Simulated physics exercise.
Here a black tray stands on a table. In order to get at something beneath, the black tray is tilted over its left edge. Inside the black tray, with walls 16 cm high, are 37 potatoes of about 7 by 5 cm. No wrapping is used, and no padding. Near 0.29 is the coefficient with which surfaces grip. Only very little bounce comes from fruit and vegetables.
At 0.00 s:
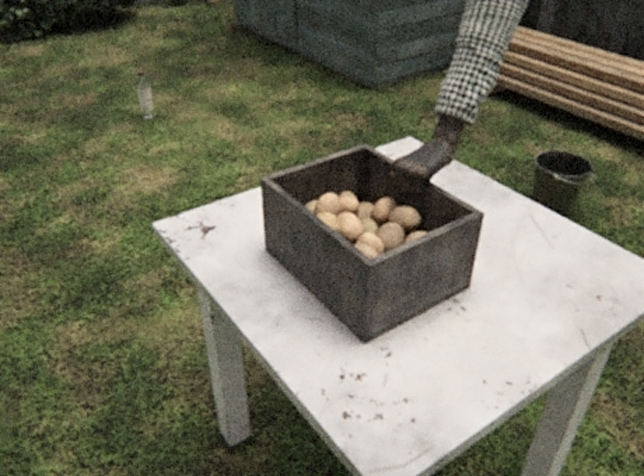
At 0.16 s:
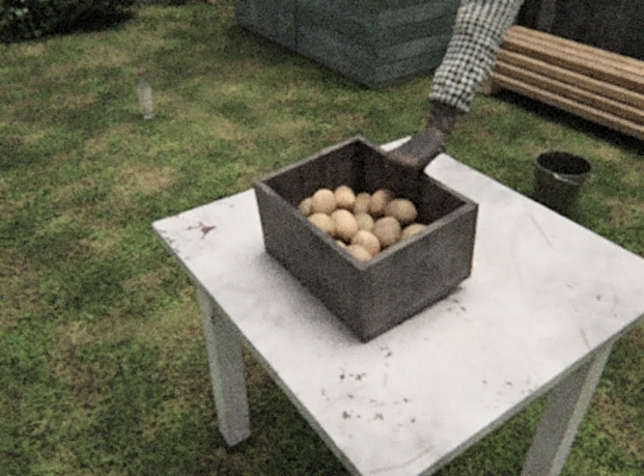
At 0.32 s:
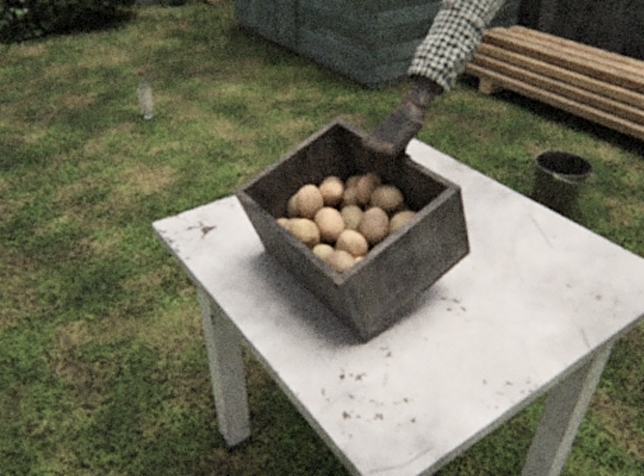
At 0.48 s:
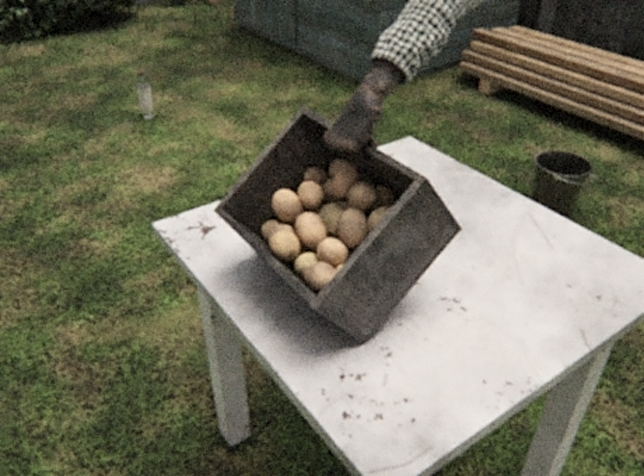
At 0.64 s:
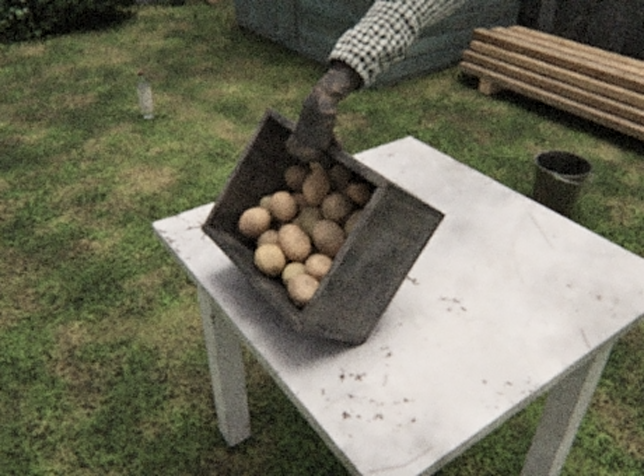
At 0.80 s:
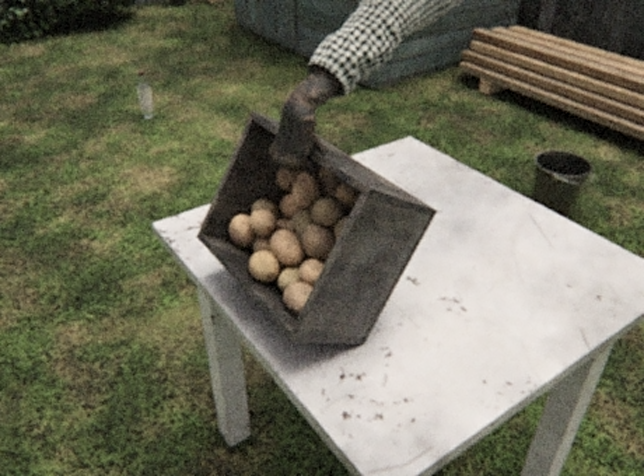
On a white table outdoors, a gloved hand steeply tilts a dark tray of potatoes leftward.
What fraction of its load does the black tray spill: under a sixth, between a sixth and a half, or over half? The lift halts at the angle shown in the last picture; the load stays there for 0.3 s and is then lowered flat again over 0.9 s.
Looks like not even a sixth of the stuff is going to get out.
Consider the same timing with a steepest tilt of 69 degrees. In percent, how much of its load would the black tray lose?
Black tray: 0%.
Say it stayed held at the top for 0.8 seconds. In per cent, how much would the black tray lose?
In that case the black tray sheds 0 percent of its load.
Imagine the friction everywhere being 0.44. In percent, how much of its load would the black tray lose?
Then the black tray sheds 0 per cent of its load.
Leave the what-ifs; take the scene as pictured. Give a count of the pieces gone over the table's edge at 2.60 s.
I'd put the number around 0.
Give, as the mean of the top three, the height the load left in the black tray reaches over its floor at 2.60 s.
Height: About 14 cm.
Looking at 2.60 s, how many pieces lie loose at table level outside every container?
Roughly 0.
After 1.09 s, tilt 58°; 0 of 37 out of the black tray.
After 1.45 s, tilt 39°; 0 of 37 out of the black tray.
After 1.95 s, tilt 1°; 0 of 37 out of the black tray.
Final count (at 2.60 s), 0 of 37 out of the black tray. Asked share, 0 of 37, 0 per cent.
